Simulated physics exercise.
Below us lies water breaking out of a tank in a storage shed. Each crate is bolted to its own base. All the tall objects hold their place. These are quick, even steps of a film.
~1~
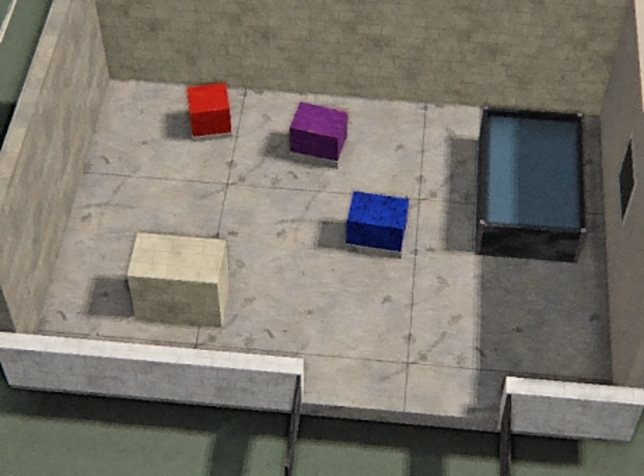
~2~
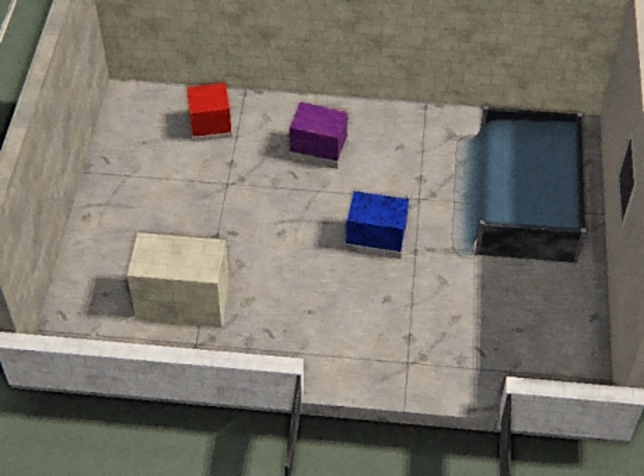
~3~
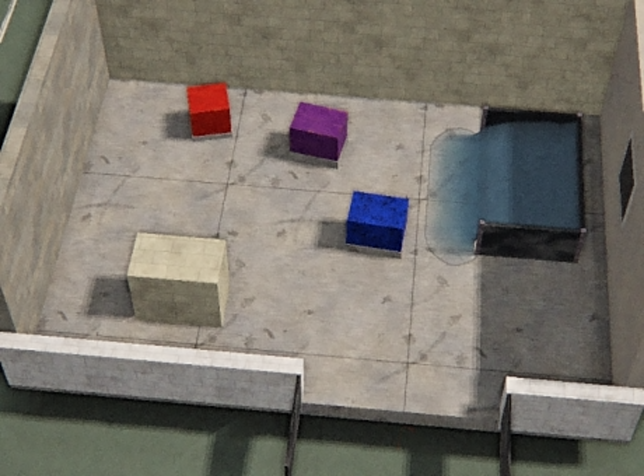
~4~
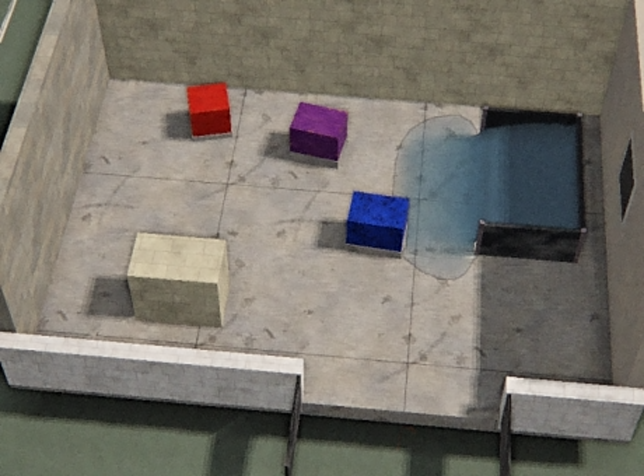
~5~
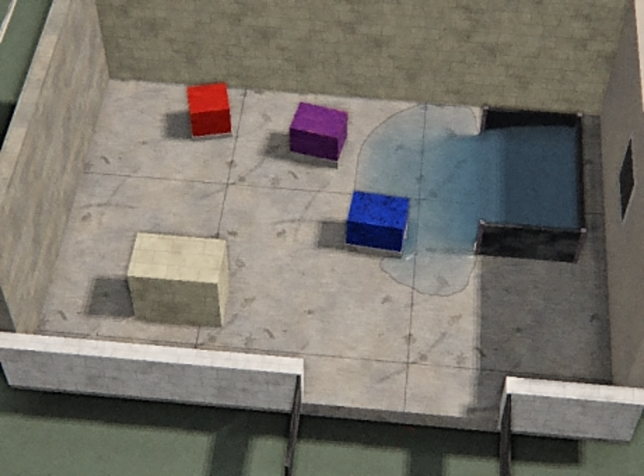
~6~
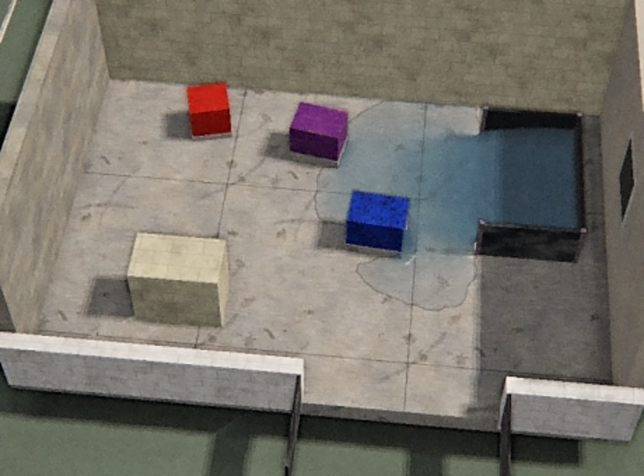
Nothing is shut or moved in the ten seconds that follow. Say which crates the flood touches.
In the end: The red crate is soaked; the purple crate is soaked; the blue crate is soaked.
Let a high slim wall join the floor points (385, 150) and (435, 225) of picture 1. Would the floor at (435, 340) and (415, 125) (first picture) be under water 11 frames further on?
One after the other: Flooded, flooded.
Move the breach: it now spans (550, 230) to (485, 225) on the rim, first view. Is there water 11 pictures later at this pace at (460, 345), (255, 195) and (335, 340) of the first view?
As listed: Flooded, clear, flooded.
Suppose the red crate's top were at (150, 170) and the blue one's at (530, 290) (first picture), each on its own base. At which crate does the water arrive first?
It is the purple crate.
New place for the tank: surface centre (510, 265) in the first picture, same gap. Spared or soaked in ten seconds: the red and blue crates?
The red crate is topped, the blue crate ends up wet.
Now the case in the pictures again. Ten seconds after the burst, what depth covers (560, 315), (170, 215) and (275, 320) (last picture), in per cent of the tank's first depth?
About 4, 8 and 8 per cent.
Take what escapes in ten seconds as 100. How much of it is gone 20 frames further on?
About 40 per cent.
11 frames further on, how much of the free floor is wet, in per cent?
About 55 per cent.
A moment on, water covers 30 % of the floor; the red crate water round its plinth, the purple crate water round its plinth, the blue crate water round its plinth.
Next, water covers 55 % of the floor; the red crate water round its plinth, the purple crate water round its plinth, the blue crate water round its plinth.
Then, water covers 70 % of the floor; the red crate water round its plinth, the purple crate water round its plinth, the blue crate water round its plinth.
Later, water covers 75 % of the floor; the red crate water round its plinth, the purple crate water round its plinth, the blue crate water round its plinth.
In the end, water covers 95 % of the floor; the red crate was topped, the purple crate was topped, the blue crate was topped.
